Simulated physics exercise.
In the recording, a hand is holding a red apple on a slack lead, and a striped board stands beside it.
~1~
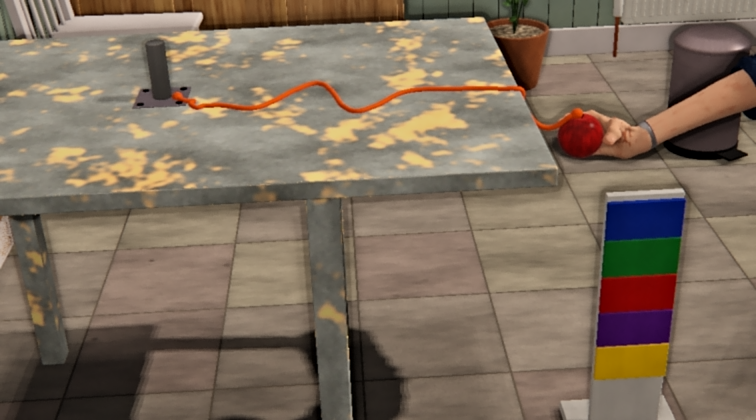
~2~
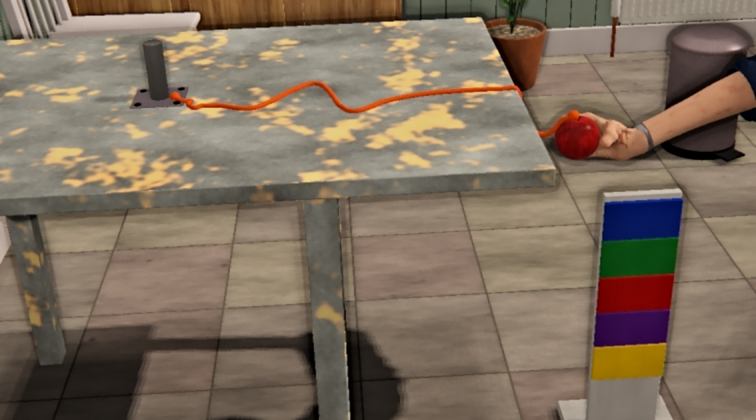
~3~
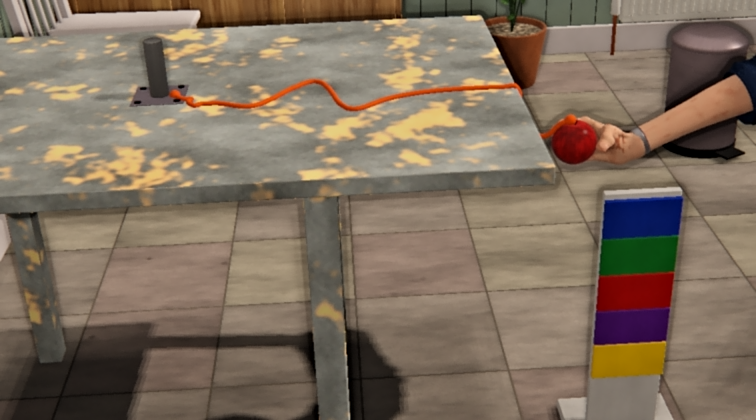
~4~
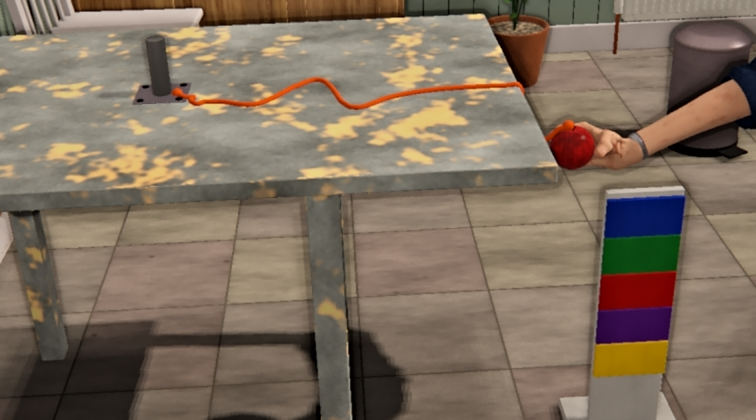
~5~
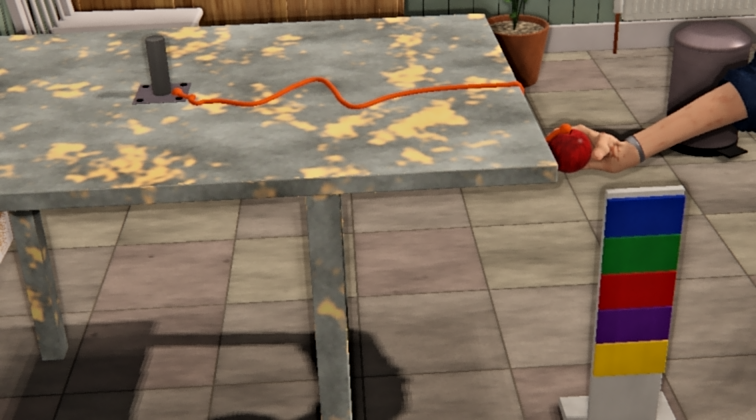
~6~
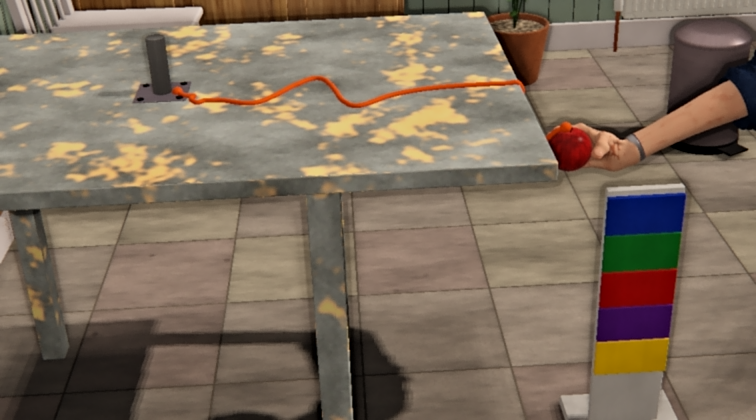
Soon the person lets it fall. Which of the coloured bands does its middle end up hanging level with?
It ends up level with the red band.
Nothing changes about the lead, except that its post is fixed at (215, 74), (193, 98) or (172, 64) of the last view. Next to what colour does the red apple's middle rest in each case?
In turn, purple, then purple, then red.
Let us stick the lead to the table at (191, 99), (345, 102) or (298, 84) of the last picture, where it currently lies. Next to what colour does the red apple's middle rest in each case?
Result per try, in sequence: Red / blue / green.
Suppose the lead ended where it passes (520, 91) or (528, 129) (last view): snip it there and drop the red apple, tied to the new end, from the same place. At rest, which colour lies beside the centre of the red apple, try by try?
Blue; green.
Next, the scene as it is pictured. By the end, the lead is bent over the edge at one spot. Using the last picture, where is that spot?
Roughly (407, 92).
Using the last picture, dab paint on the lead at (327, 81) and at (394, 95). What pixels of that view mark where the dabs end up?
Well, the first one sits at (385, 87), and the second one sits at (511, 85).
A little later, apple near (551, 293); level with red.
Next, apple near (485, 291); level with red.
Later still, apple near (526, 293); level with red.
When it is over, apple near (515, 294); level with red. Its middle rests at the red band.
